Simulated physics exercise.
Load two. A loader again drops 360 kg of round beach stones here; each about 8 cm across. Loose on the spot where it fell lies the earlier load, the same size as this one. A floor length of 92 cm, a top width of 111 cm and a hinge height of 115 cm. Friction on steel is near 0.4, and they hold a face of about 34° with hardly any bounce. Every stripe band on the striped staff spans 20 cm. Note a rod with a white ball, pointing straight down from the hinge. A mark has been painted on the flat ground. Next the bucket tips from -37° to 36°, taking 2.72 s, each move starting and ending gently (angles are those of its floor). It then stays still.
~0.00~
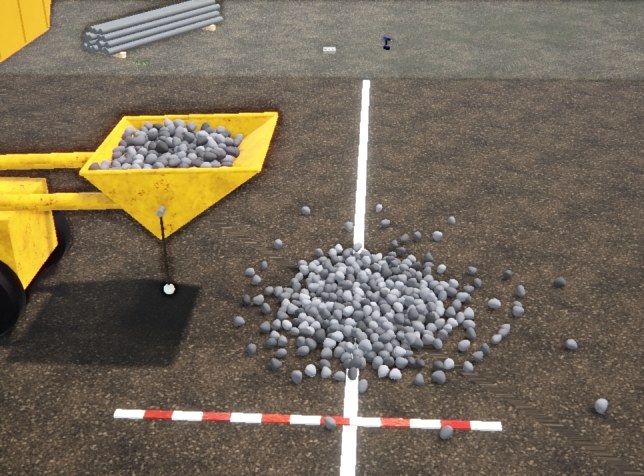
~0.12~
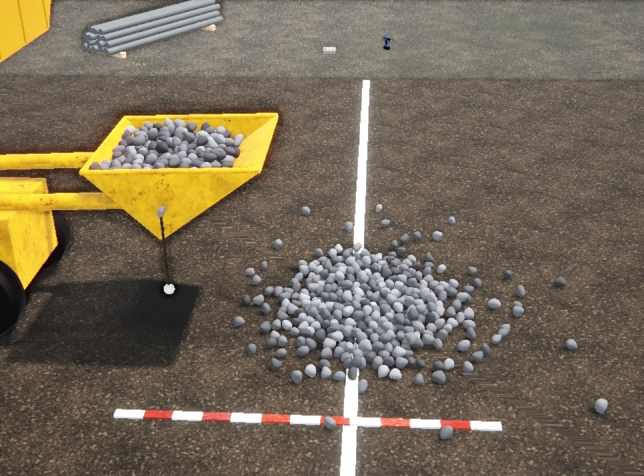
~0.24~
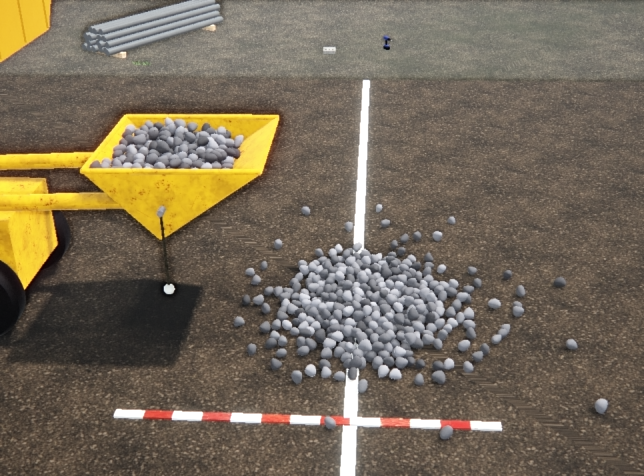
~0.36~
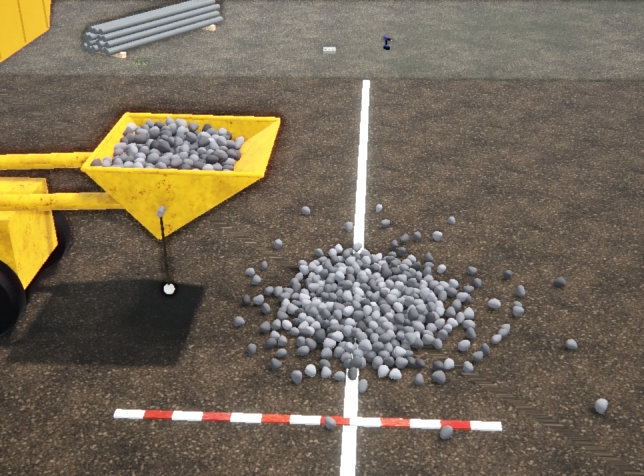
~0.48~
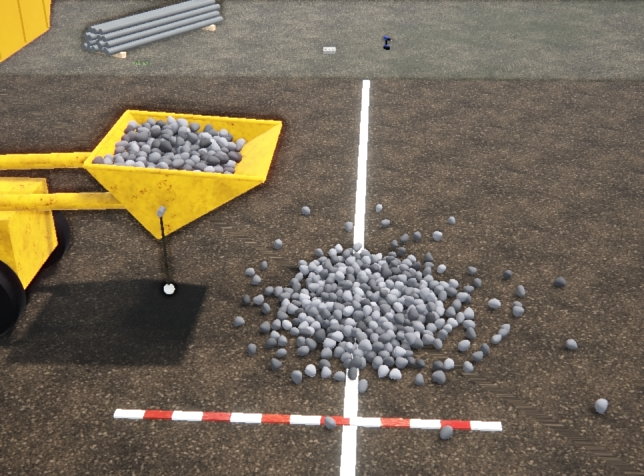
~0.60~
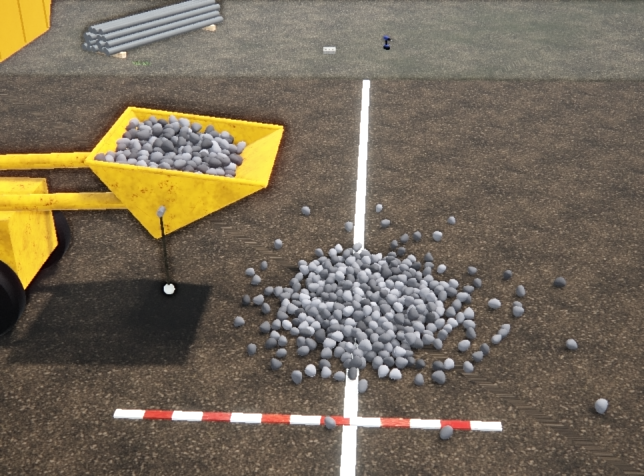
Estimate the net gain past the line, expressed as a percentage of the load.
4 %.
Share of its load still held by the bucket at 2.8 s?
Near 5 per cent of the load is held.
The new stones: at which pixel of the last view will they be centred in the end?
The middle lies near (300, 294) in the last picture.
After 2.0 s the floor is at 25°; in per cent of one load, 85 in the bucket, 55 short of the line, 60 past the line; the foremost stones are at (536, 315).
After 2.8 s the floor is at 36°; in per cent of one load, 6 in the bucket, 132 short of the line, 62 past the line; the foremost stones are at (536, 315).
After 3.2 s the floor is at 36°; in per cent of one load, 0 in the bucket, 136 short of the line, 64 past the line; the foremost stones are at (536, 315).
After 5.9 s the floor is at 36°; in per cent of one load, 0 in the bucket, 136 short of the line, 64 past the line; the foremost stones are at (536, 315). Net gain past the line, 4.
